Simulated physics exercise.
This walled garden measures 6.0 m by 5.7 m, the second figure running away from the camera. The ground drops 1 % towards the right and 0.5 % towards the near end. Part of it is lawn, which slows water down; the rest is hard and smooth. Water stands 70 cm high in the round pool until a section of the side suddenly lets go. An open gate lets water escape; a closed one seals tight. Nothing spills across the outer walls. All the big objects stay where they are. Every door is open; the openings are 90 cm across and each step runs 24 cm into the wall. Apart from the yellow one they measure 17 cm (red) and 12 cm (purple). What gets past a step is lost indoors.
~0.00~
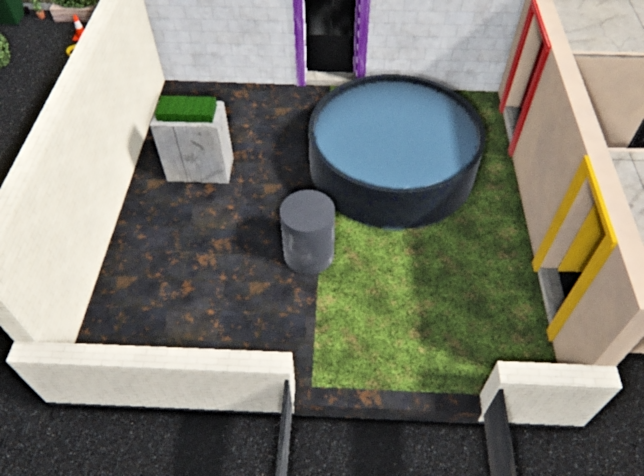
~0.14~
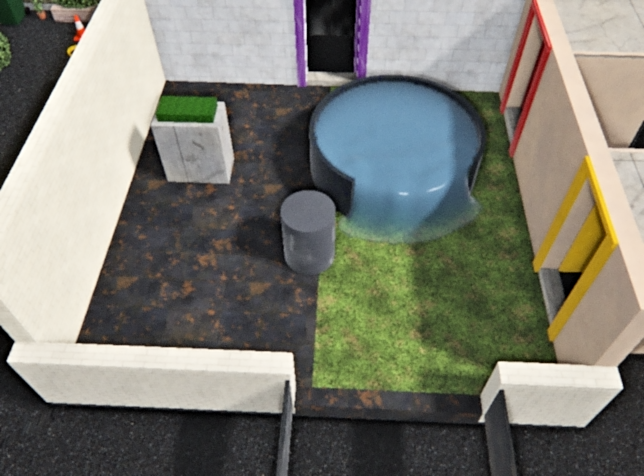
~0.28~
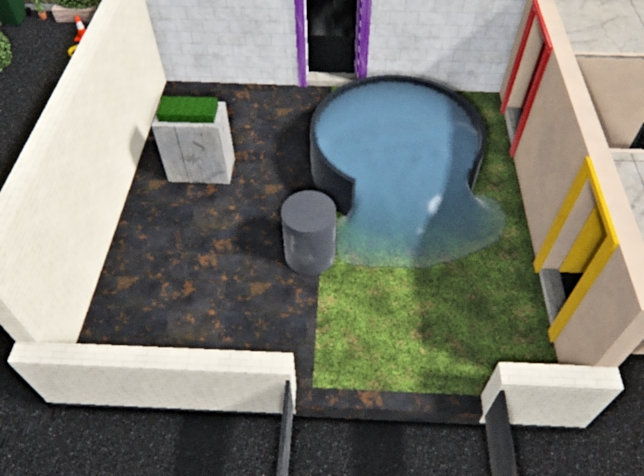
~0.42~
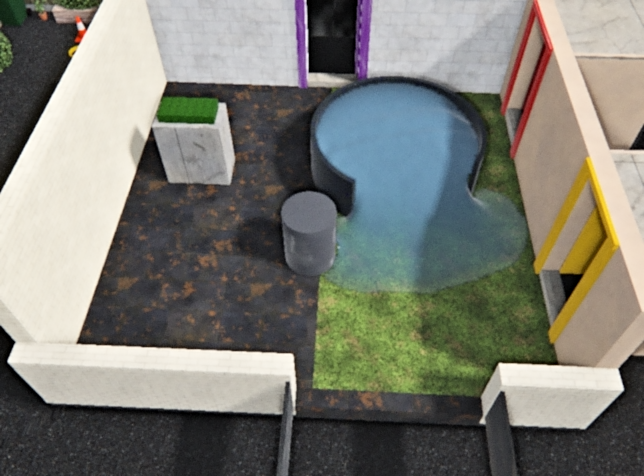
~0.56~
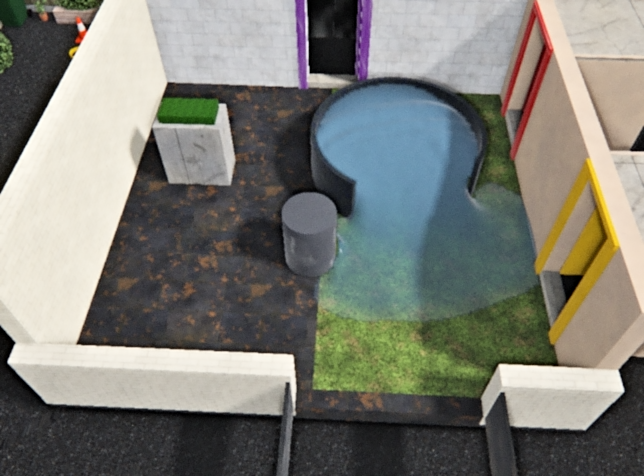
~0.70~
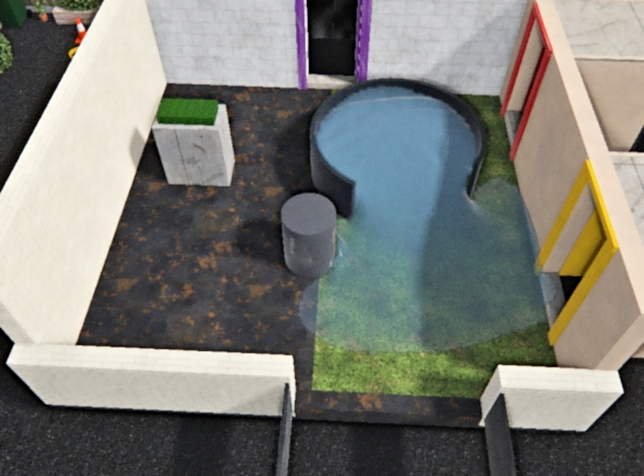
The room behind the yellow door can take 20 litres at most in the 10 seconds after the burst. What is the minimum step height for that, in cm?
Close to 24 cm is just enough.
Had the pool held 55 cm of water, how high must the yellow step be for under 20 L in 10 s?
Some 18 cm.
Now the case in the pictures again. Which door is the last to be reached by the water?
It is the purple one.
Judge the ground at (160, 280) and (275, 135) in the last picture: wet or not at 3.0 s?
In that order: Dry, still dry.
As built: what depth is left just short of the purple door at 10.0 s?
About 2.5 cm.
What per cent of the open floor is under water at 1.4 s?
Some 40 per cent of it.
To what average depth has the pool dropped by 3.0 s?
Some 21 cm.
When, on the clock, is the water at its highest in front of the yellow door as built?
Around 2.6 s.
After 1.4 s water covers 40 % of the floor, deepest (44 cm) near (531, 400); 22 cm at the yellow door, 13 litres in over its 11 cm step.
After 3.0 s water covers 45 % of the floor, deepest (29 cm) near (562, 401); 26 cm at the yellow door, 118 litres in over its 11 cm step.
After 10.0 s water covers 90 % of the floor, deepest (9 cm) near (547, 401); 8 cm at the yellow door, 216 litres in over its 11 cm step.
At the yellow door as built, the water arrived by 0.7 s and peaked near 28 cm at 2.6 s.
With a step of 21.5 cm, 38 litres would have come in within the 10 s; with 29 cm, 4 litres. So under 20 litres takes about 24 cm.
